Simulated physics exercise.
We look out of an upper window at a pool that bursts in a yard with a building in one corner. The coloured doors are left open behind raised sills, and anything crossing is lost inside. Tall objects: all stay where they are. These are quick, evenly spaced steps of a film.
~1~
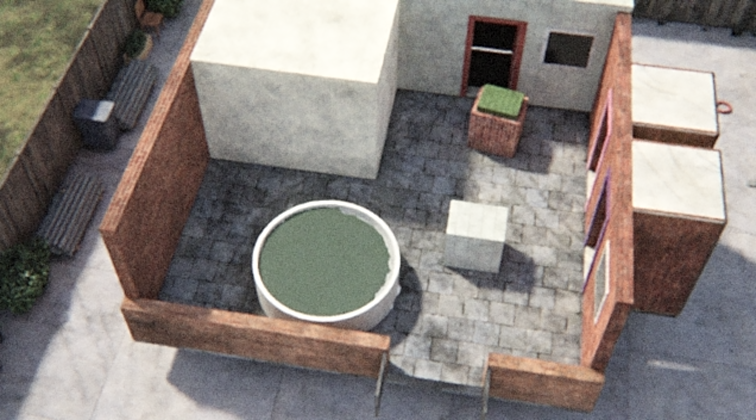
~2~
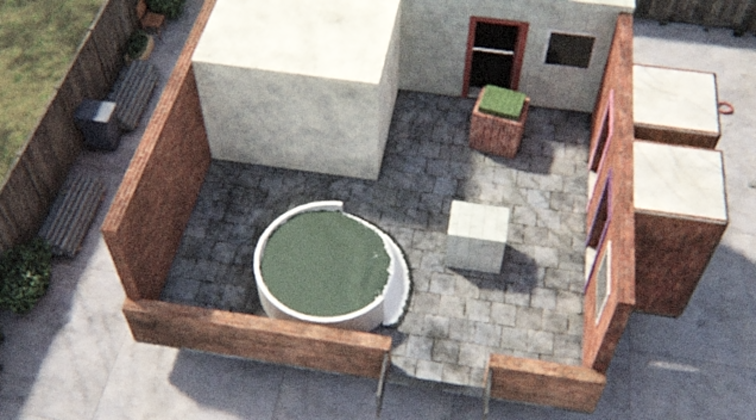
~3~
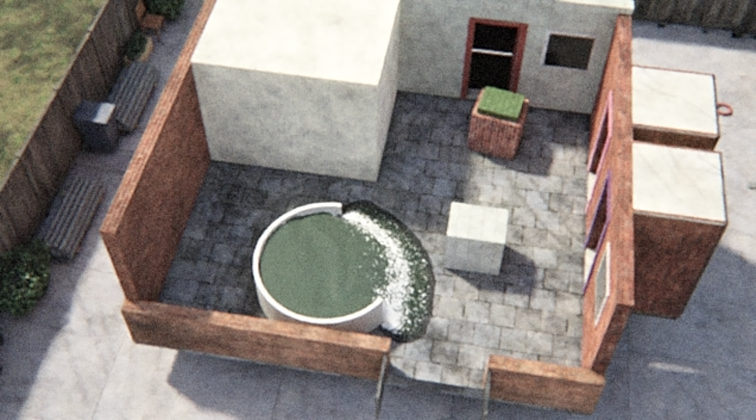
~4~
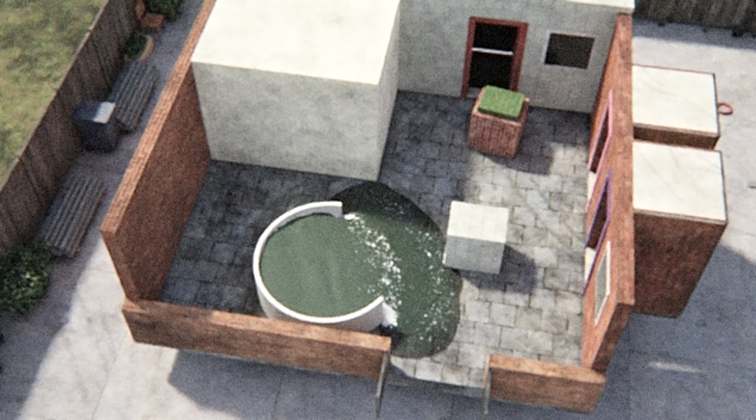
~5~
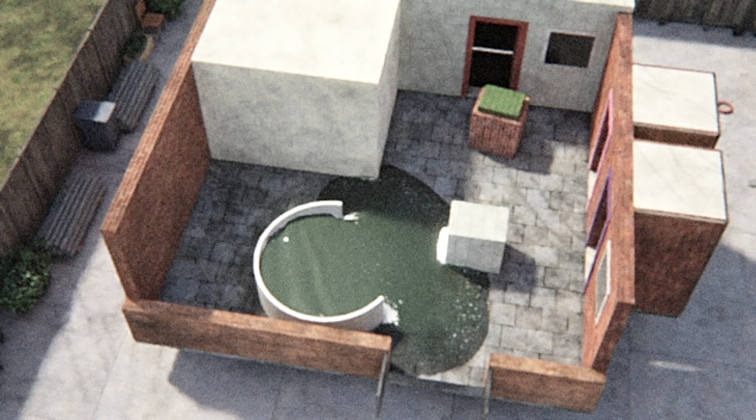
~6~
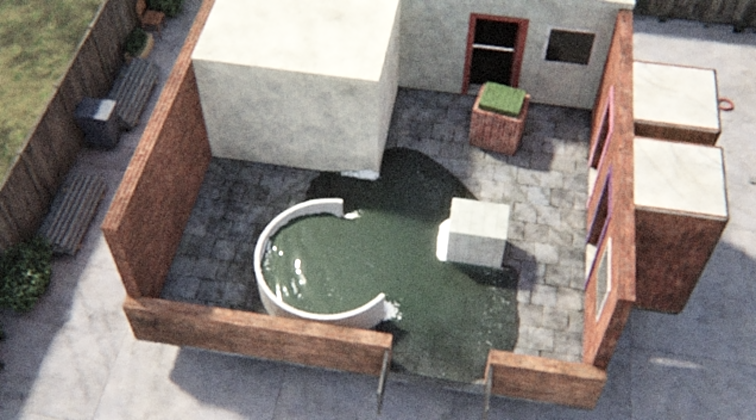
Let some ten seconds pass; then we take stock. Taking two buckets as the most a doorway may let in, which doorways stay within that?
As I see it, purple door: Exceeds it. Pink door: Exceeds it. Red door: Exceeds it.
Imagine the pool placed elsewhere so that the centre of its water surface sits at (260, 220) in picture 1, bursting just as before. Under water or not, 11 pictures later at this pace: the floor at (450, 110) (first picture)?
Result at that place: Not reached.
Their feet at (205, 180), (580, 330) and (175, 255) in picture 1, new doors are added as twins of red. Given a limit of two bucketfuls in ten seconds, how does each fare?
In that order: Is under, floods, lets less in.
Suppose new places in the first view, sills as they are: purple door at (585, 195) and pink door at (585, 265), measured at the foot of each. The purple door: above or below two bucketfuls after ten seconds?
Purple: Over the limit.
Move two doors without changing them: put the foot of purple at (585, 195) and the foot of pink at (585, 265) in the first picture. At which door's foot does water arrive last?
It's the door marked purple.
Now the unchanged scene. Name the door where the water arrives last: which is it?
The one in pink.
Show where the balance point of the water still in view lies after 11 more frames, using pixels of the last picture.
Near (427, 250).
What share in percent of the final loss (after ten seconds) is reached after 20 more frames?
Somewhere around 30 per cent, I'd say.
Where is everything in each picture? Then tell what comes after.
In the first picture, the round tank at (327, 260) is whole and still.
In the second picture, the front is at (392, 326), out from the gap at (392, 255).
In the third picture, water pours out at (391, 258) and has run to (414, 337).
In the fourth picture, the front is at a hidden place, out from the gap at (391, 259).
In the fifth picture, the front is at a hidden place, out from the gap at (391, 258).
In the sixth picture, the front is at a hidden place, out from the gap at (392, 256).
A moment on, water covers 50 % of the floor; the purple door wet at the sill, nothing in, the pink door not reached, the red door not reached.
Next, water covers 65 % of the floor; the purple door under two buckets in, the pink door not reached, the red door under two buckets in.
Then, water covers 70 % of the floor; the purple door over two buckets in, the pink door over two buckets in, the red door over two buckets in.
Later, water covers 80 % of the floor; the purple door over two buckets in, the pink door far over two buckets in, the red door over two buckets in.
In the end, water covers 90 % of the floor; the purple door over two buckets in, the pink door far over two buckets in, the red door over two buckets in.
